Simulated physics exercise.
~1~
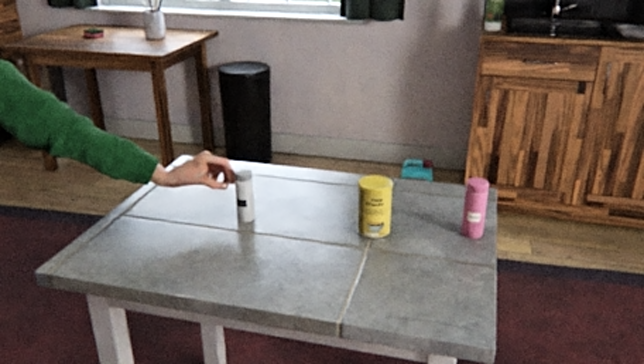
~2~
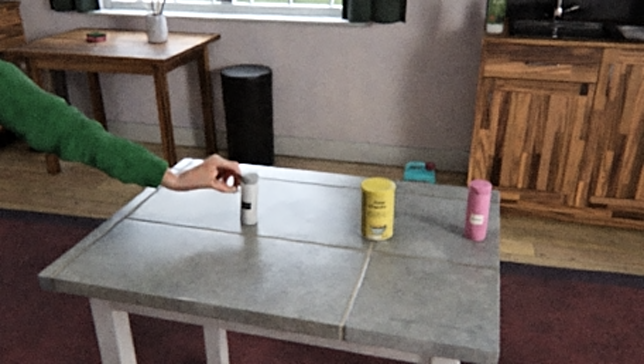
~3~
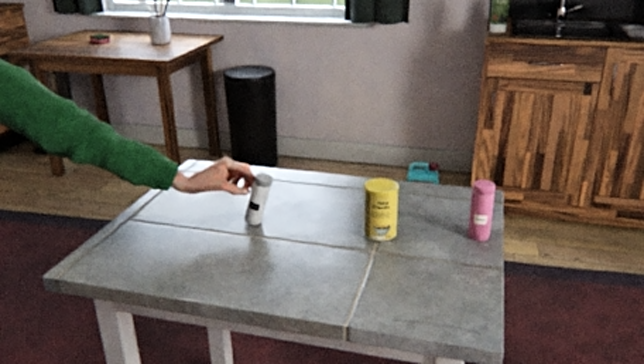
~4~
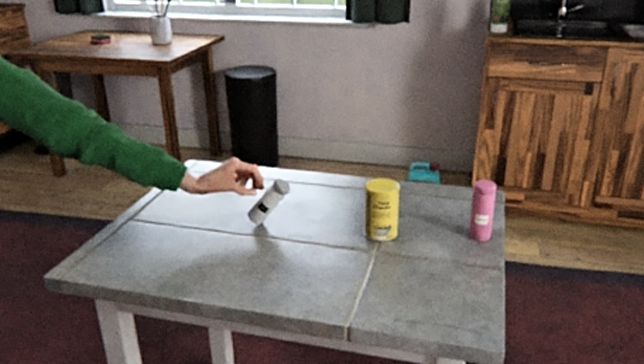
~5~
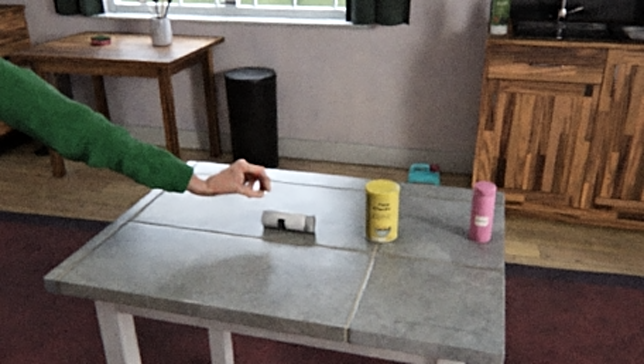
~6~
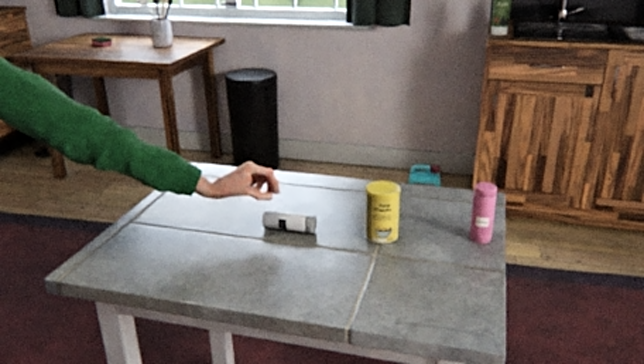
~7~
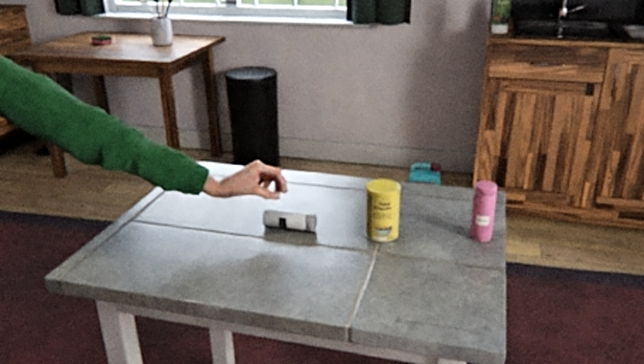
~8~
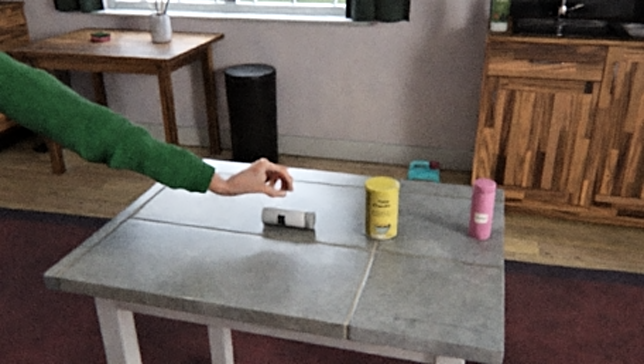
A hand in a green sleeve reached in from the left and pushed a small white shaker rightward on a gray table until it leaned and toppled onto its side, where it stayed, while the yellow tin and pink shaker remained standing.
